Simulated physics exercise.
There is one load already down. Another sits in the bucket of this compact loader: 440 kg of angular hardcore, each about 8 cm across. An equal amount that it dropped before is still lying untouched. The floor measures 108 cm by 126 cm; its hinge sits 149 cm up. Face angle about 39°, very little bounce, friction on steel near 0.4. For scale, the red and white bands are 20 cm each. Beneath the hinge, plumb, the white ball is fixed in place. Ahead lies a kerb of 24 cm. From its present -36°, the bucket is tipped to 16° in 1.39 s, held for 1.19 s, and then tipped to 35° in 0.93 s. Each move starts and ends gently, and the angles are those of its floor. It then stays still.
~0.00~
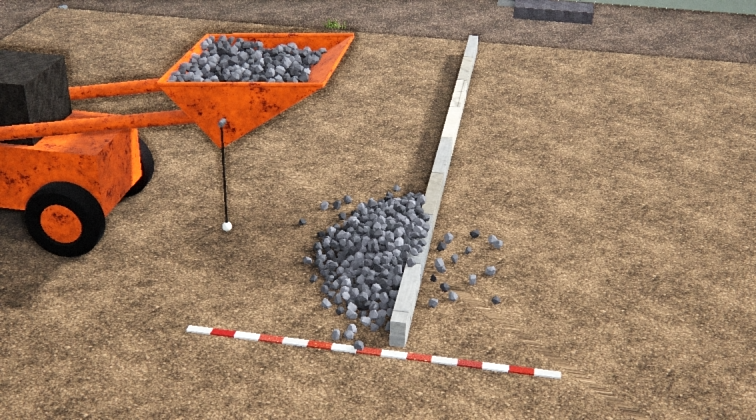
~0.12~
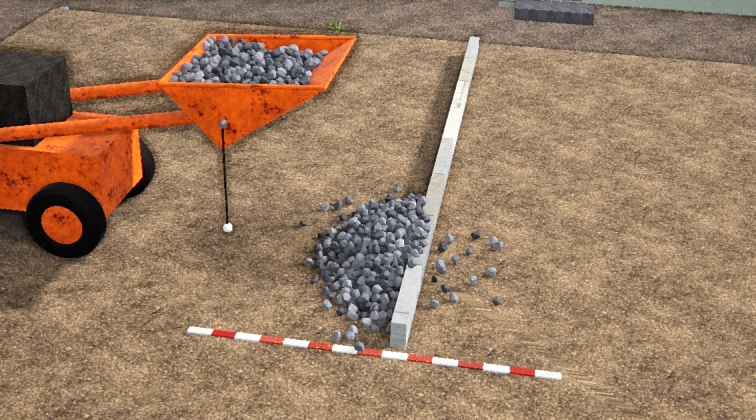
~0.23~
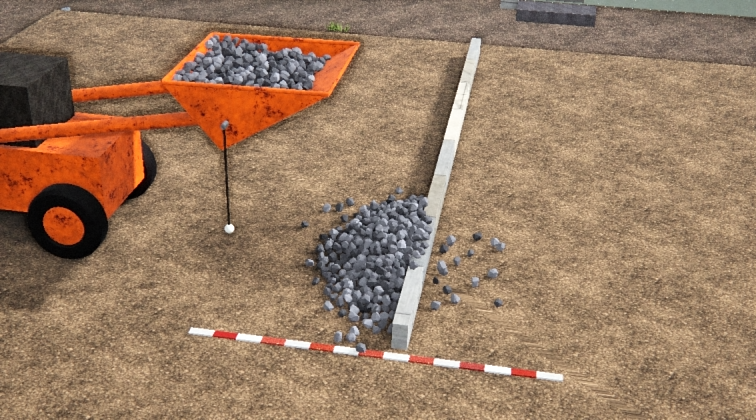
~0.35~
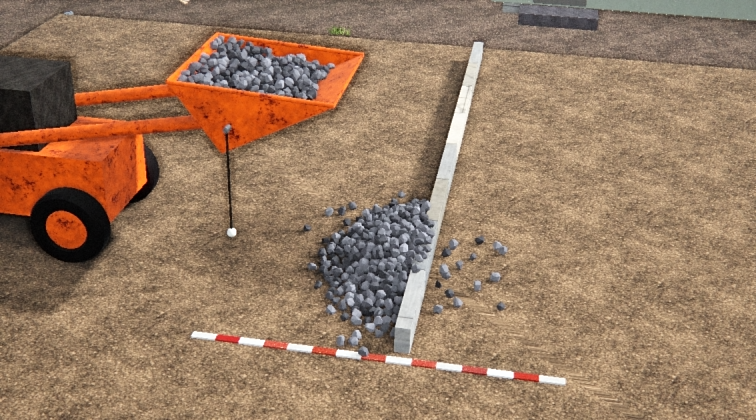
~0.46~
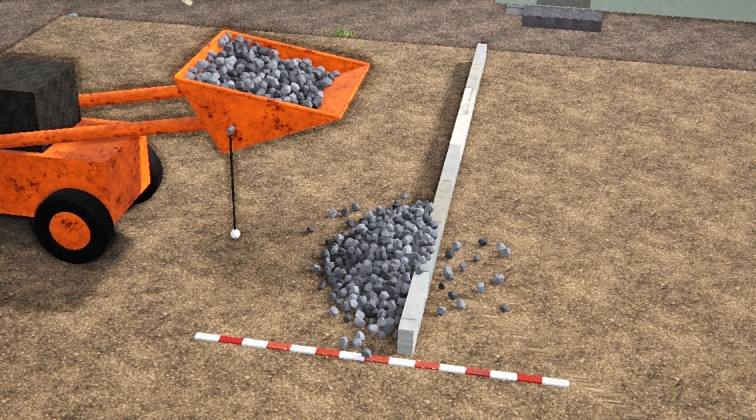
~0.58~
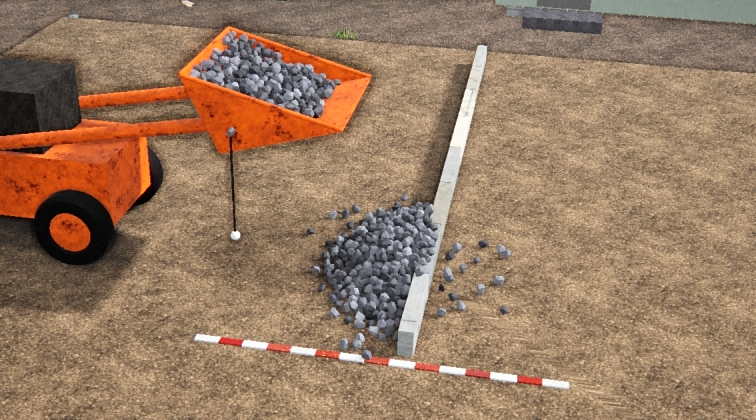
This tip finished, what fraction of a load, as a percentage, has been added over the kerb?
About 0 per cent of a load.
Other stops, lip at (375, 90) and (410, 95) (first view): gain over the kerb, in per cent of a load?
The first position would add some 30 per cent, the second some 90.
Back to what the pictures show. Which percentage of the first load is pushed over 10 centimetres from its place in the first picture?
Some 0 percent, give or take.
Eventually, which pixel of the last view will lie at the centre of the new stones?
Near (356, 244).
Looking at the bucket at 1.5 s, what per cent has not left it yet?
About 100 percent is still in there.
After 1.0 s the floor is at 8°; in per cent of one load, 100 in the bucket, 97 on this side of the kerb, 3 over the kerb; the foremost stones are at (489, 273).
After 1.5 s the floor is at 16°; in per cent of one load, 100 in the bucket, 97 on this side of the kerb, 3 over the kerb; the foremost stones are at (489, 273).
After 4.0 s the floor is at 35°; in per cent of one load, 18 in the bucket, 179 on this side of the kerb, 3 over the kerb; the foremost stones are at (489, 273).
After 6.7 s the floor is at 35°; in per cent of one load, 0 in the bucket, 197 on this side of the kerb, 3 over the kerb; the foremost stones are at (489, 273). Net gain over the kerb, 0.
